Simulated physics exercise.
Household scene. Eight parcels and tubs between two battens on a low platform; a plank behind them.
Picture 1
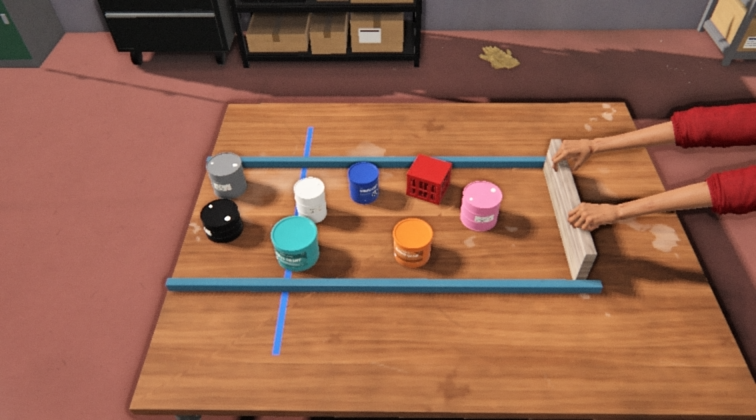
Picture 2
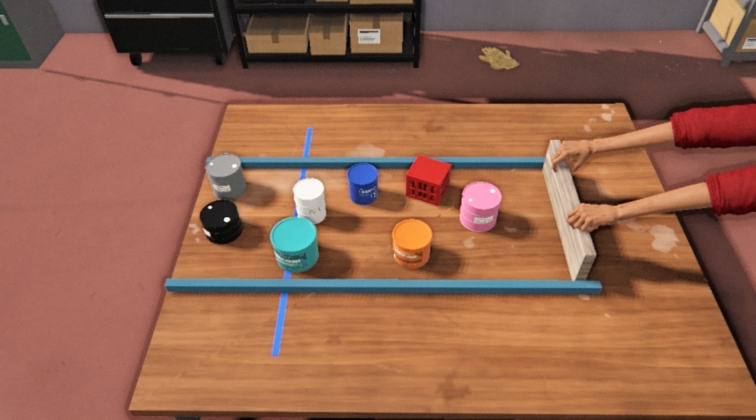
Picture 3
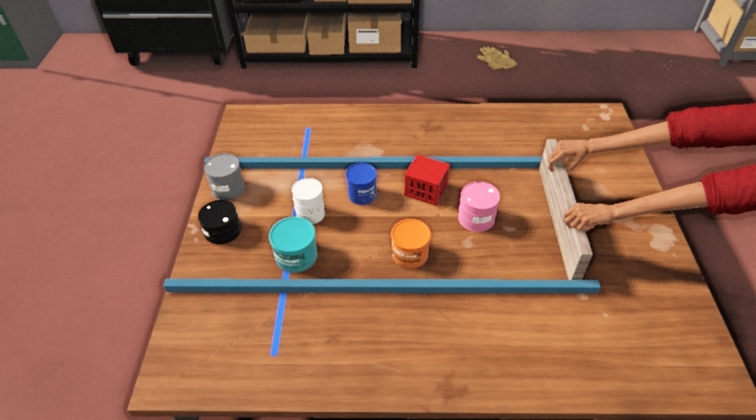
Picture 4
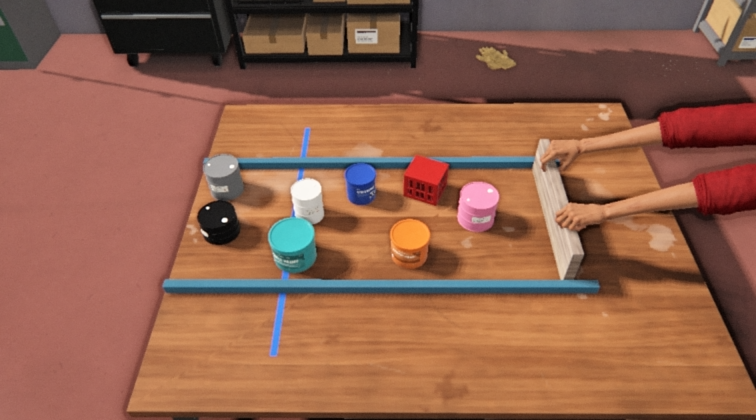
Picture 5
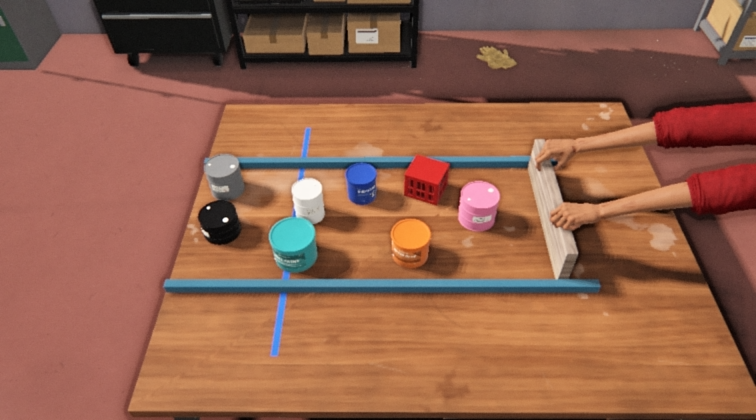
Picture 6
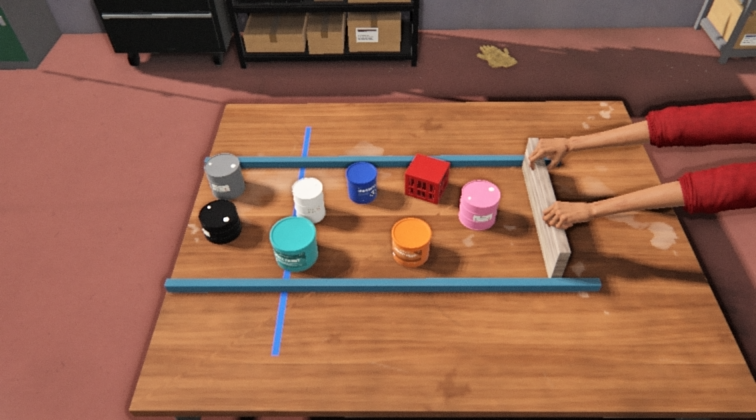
Two hands slide a pale plank slightly left across a wooden table toward motionless colourful containers.
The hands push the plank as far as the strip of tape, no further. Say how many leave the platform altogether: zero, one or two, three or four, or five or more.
I expect not even one to end up below.
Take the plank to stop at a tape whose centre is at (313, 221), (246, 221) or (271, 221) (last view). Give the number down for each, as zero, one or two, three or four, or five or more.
In order: No fall at all, then one or two, then 1 or 2.
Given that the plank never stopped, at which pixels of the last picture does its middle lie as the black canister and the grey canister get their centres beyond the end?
For the black canister at (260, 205), for the grey canister at (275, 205).
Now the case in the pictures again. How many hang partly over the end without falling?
I get 0.
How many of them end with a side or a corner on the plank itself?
I count 3 of them.
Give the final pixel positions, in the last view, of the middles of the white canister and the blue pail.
The white canister stops around (245, 201); the blue pail around (248, 182).
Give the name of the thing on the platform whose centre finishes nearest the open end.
It is the grey canister.
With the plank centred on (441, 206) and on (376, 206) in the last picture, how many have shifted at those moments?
I get 2 at the one place and 4 at the other.
Soon after, none off yet; grey canister at rest near (225, 177); black canister at rest near (221, 222); turquoise pail at rest near (295, 244).
After that, none off yet; grey canister at rest near (225, 177); black canister at rest near (221, 222); turquoise pail displaced a little near (278, 245).
In the end, the number that fall off is zero.
